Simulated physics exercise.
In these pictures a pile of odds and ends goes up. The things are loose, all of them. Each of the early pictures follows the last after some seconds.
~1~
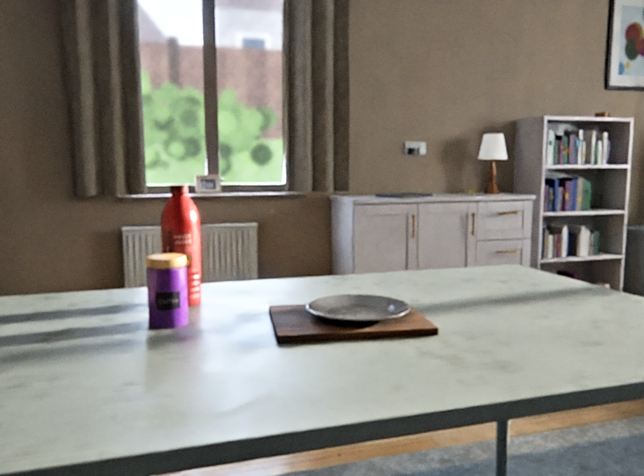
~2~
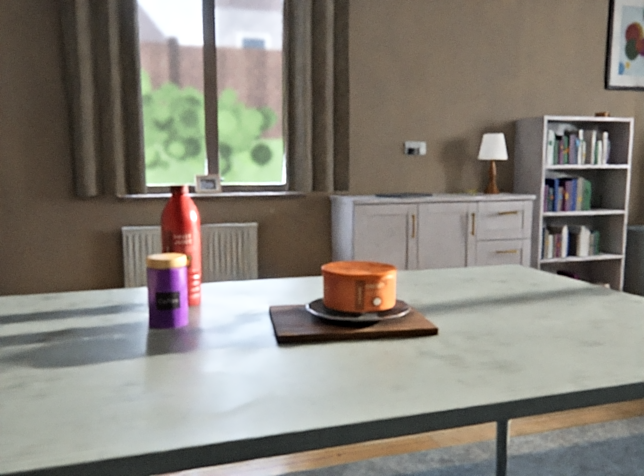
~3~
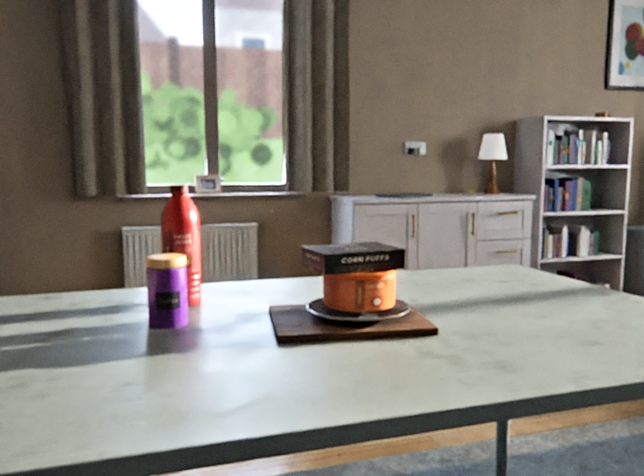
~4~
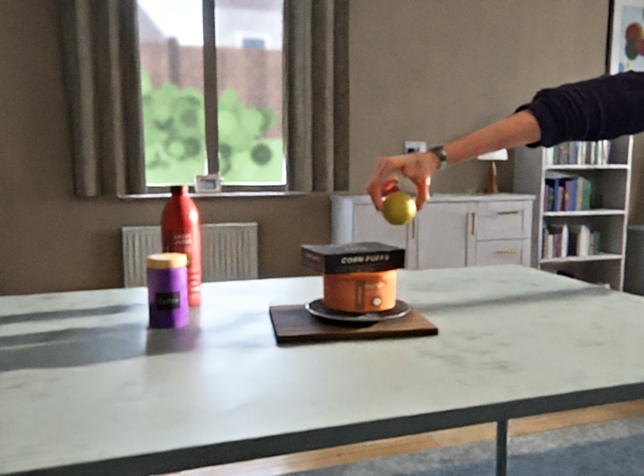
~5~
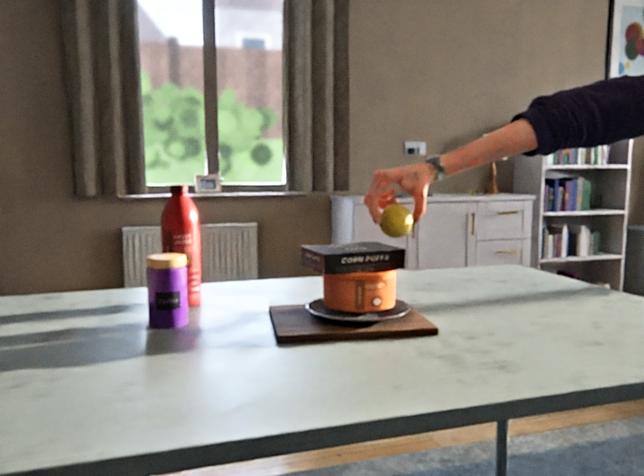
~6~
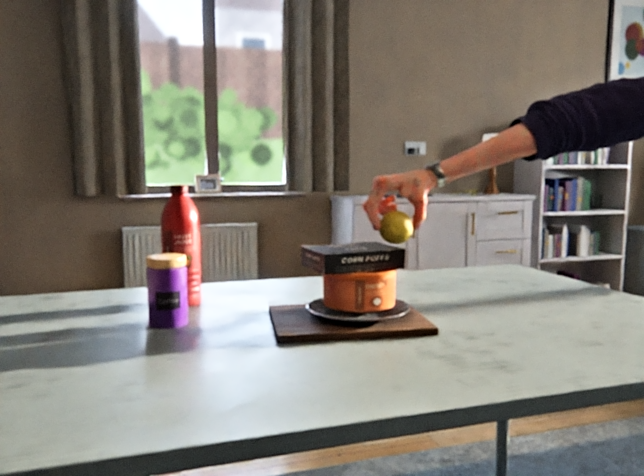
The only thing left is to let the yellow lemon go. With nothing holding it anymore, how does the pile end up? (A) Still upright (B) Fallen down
B.
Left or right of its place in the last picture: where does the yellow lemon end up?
Direction of travel: Rightward.
Then, 0.40 s past the last view, yellow lemon now fallen.
Then, 0.70 s past the last view, nothing new.
Finally, fallen, yellow lemon; the other 6 still in place. Final places as the last picture's camera would see them, yellow lemon near (473, 294). The pile gives way.
